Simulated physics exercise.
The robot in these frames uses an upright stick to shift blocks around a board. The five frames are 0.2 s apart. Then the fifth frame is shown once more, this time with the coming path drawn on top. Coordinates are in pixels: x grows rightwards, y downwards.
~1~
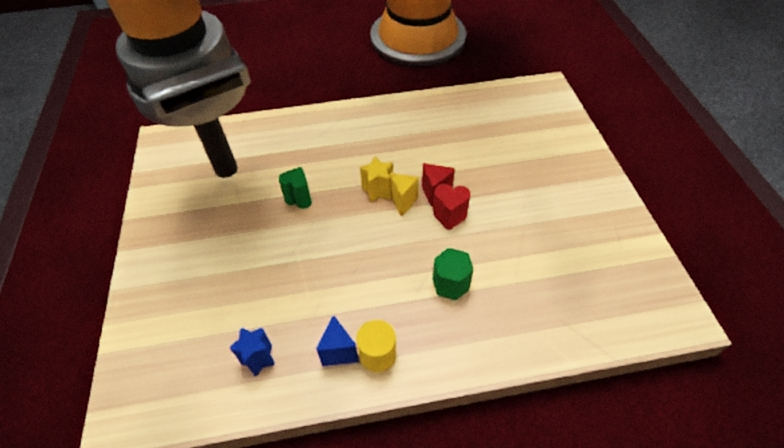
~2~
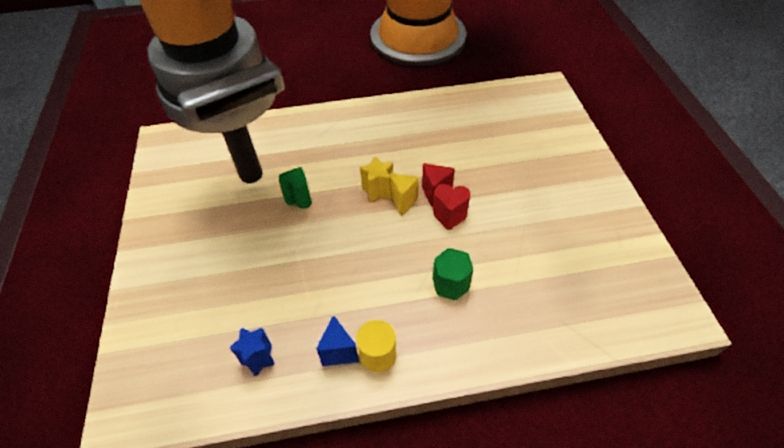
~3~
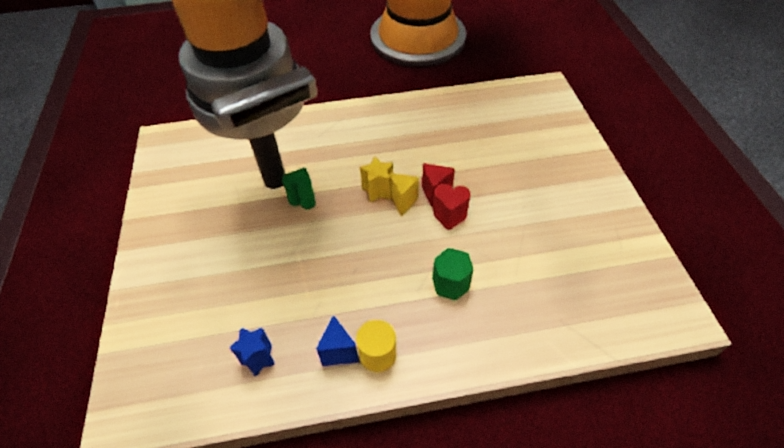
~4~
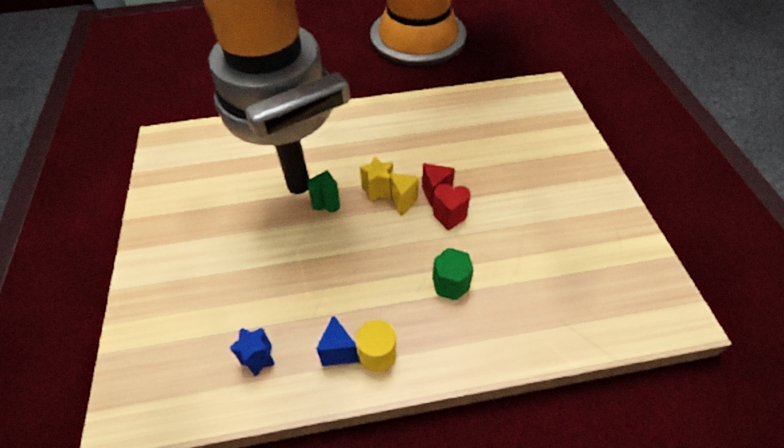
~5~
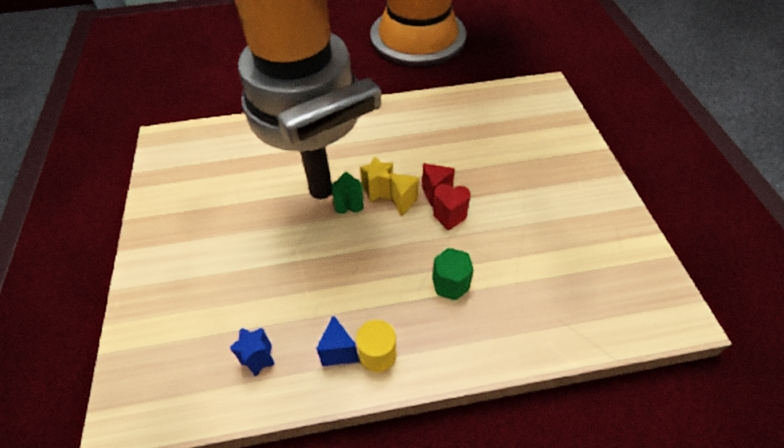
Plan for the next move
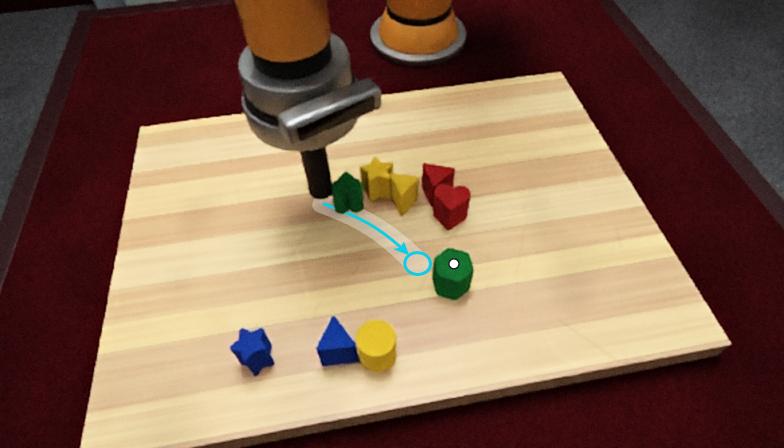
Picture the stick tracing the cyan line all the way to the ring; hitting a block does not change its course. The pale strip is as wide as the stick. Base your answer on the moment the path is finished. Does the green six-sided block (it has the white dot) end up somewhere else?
No, I don't think so.
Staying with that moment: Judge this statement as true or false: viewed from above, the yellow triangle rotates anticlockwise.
False.
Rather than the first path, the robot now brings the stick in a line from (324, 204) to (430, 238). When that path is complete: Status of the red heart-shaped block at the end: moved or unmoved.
Put simply, it stays right there.
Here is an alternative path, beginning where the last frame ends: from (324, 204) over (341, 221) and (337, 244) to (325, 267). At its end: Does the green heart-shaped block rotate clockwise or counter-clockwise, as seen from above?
Viewed from the top, it goes anticlockwise.
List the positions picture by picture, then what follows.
The first frame shows stick tip (227, 170); block tops, green heart-shaped block (294, 177); yellow star (377, 168); yellow triangle (403, 181); green six-sided block (454, 264).
The second frame shows stick (251, 175); blocks unchanged.
The third frame shows stick (275, 181); green heart-shaped block (298, 178).
The fourth frame shows stick (299, 186); green heart-shaped block (323, 181).
The fifth frame shows stick (321, 191); green heart-shaped block (346, 183); yellow star (377, 168); yellow triangle (403, 181); green six-sided block (454, 264).
Path on the board, from (324, 204) by way of (374, 227) to (418, 263); the dot is on the green six-sided block.
On the path given first. One third of the way, stick (356, 205); green heart-shaped block (378, 189), turned 55° anticlockwise; yellow star (383, 166), turned 35° anticlockwise; yellow triangle (407, 179), turned 35° clockwise.
Two thirds of the way, stick (389, 225); green heart-shaped block (389, 192), turned 100° anticlockwise; yellow star (383, 166), turned 35° anticlockwise; yellow triangle (408, 179), turned 25° clockwise.
At the end, stick (418, 251); green heart-shaped block (389, 192), turned 100° anticlockwise; yellow star (383, 166), turned 35° anticlockwise; yellow triangle (408, 179), turned 25° clockwise; green six-sided block in place.
